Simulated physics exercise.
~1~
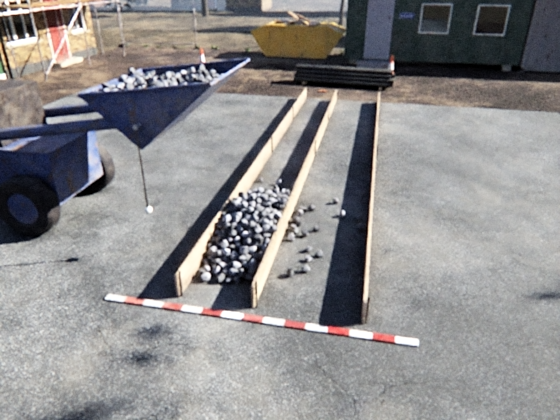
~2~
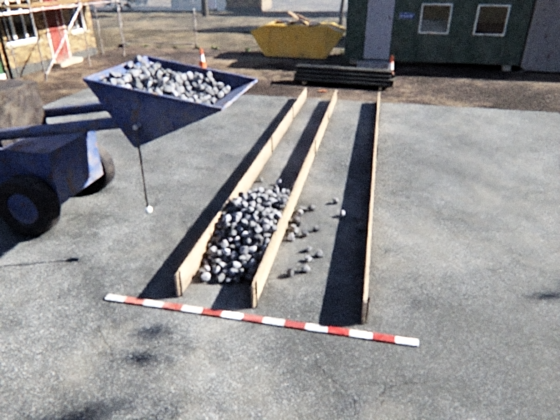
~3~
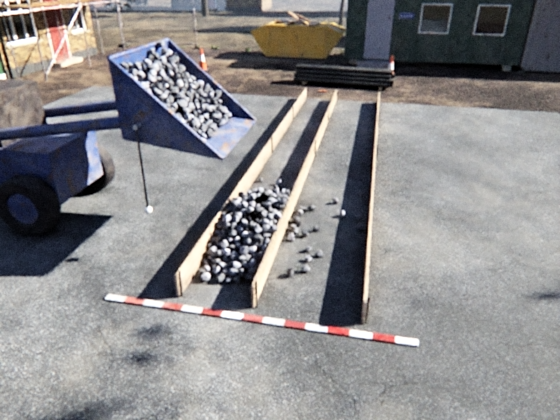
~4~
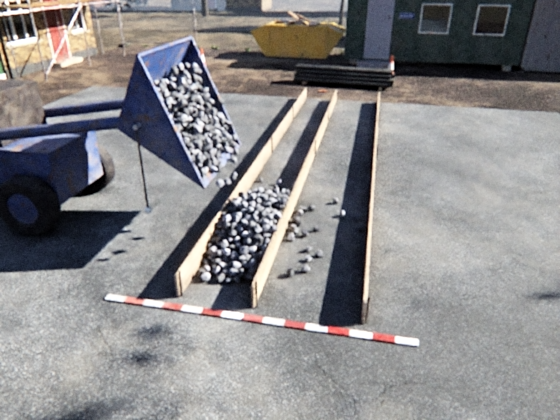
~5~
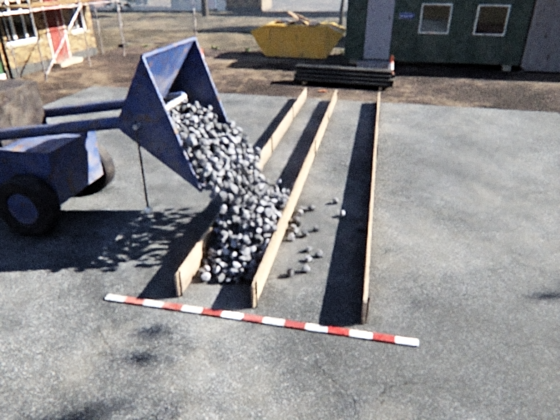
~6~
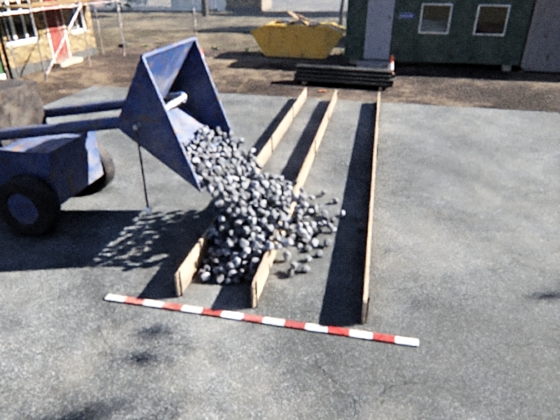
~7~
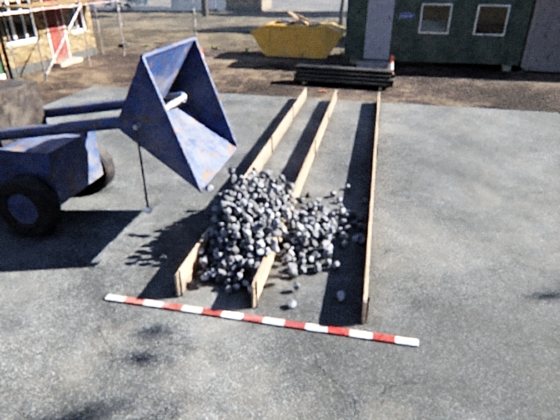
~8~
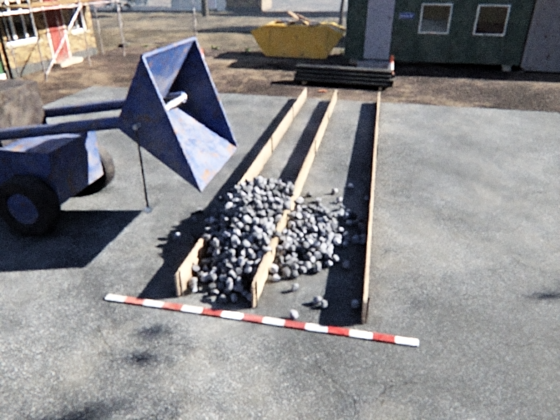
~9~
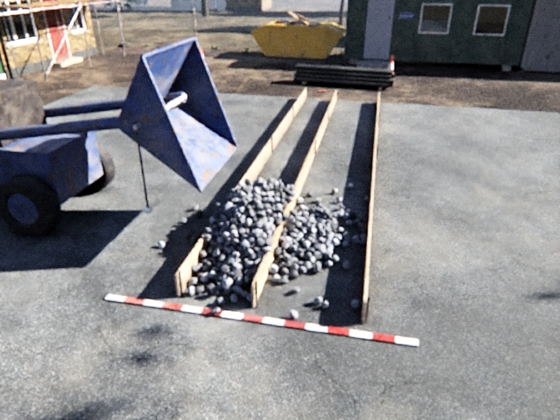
A blue wheeled tipper with a raised bucket of grey stones stands at the left of a paved yard, seen from above, with sheds and a yellow skip behind. Three wooden planks run away from a red and white staff, and a heap of stones already lies between the left two. The bucket tilts steadily to the right, and its load slides toward the lip. The stones pour onto the old heap, and some spill over the middle plank. The bucket stays tipped and empty, leaving a broad pile across both bays, larger in the left, with a few stones outside.
